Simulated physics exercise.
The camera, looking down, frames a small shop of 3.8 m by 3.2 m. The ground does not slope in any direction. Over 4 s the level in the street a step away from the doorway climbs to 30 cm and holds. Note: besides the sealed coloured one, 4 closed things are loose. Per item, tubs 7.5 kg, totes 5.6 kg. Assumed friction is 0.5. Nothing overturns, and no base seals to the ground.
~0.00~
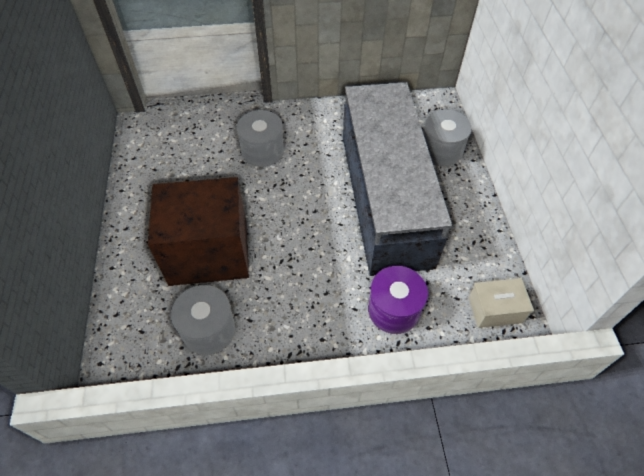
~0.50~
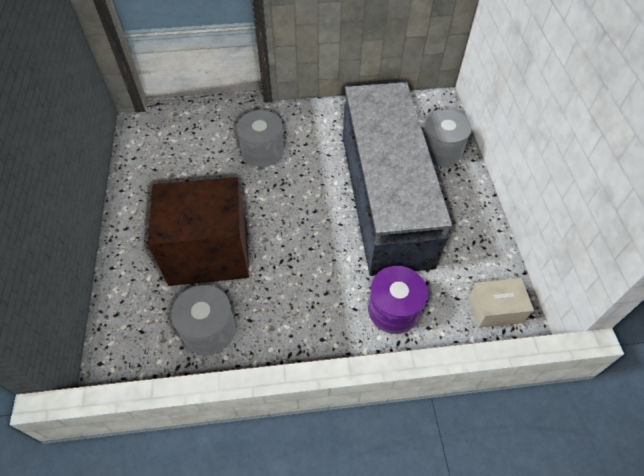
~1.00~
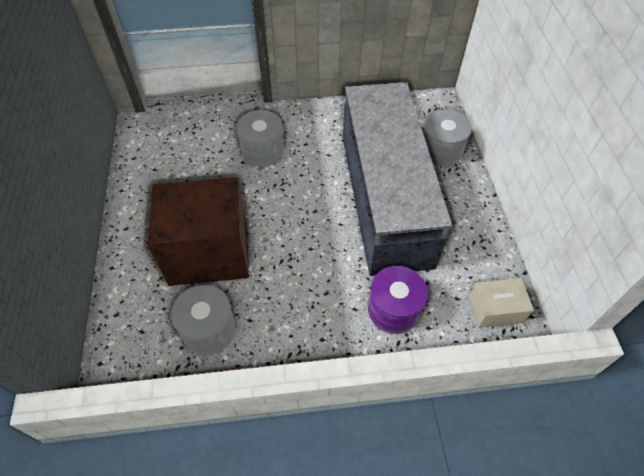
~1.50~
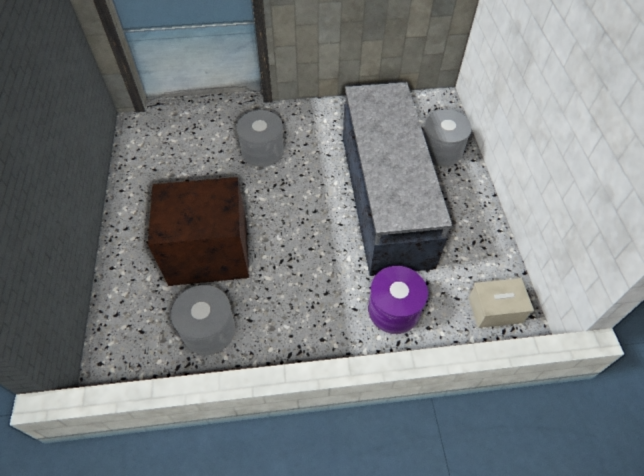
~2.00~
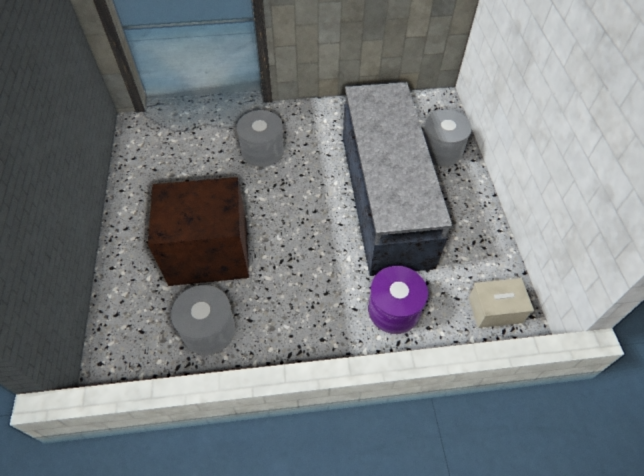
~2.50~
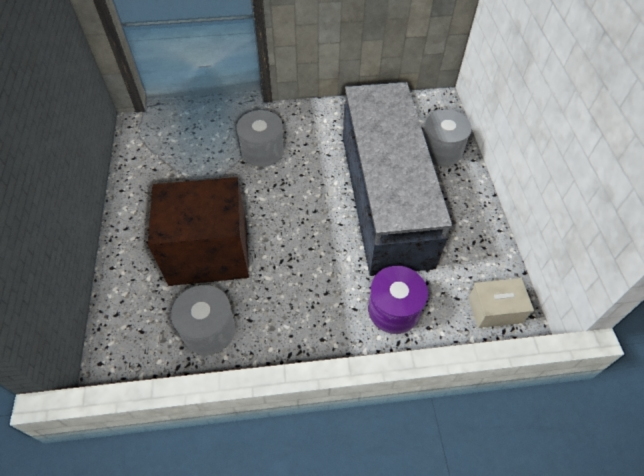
Small walled shop standing still as blue water spreads outside and seeps through the doorway, its tubs and blocks staying put.
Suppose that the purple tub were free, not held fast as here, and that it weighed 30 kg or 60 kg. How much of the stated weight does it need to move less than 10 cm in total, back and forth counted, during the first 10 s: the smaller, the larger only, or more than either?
Only the heavier mass suffices.
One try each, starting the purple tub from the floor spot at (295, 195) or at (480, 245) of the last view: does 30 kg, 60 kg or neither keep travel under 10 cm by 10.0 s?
In turn: Only the heavier mass works; only the heavier mass works.
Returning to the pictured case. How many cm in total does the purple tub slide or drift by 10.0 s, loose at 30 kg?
Path length near 50 cm.
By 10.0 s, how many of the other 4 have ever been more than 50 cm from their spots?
3 in all.
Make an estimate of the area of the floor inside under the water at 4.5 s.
The covered patch comes to about 6.5 m2.
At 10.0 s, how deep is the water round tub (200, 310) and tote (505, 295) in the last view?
17 and 19 cm.
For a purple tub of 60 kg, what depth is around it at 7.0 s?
11 cm, roughly.
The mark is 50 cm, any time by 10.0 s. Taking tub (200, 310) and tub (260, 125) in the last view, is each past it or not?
Falls short; exceeds it.
After 3.5 s the purple tub would be 0 cm from its start with 30 kg and 0 cm from its start with 60 kg; 0 cm of water round it then.
After 4.5 s the purple tub would be 0 cm from its start with 30 kg and 0 cm from its start with 60 kg; 2 cm of water round it then.
After 7.0 s the purple tub would be 3 cm from its start with 30 kg and 0 cm from its start with 60 kg; 11 cm of water round it then.
After 10.0 s the purple tub would be 48 cm from its start with 30 kg and 0 cm from its start with 60 kg; 14 cm of water round it then.
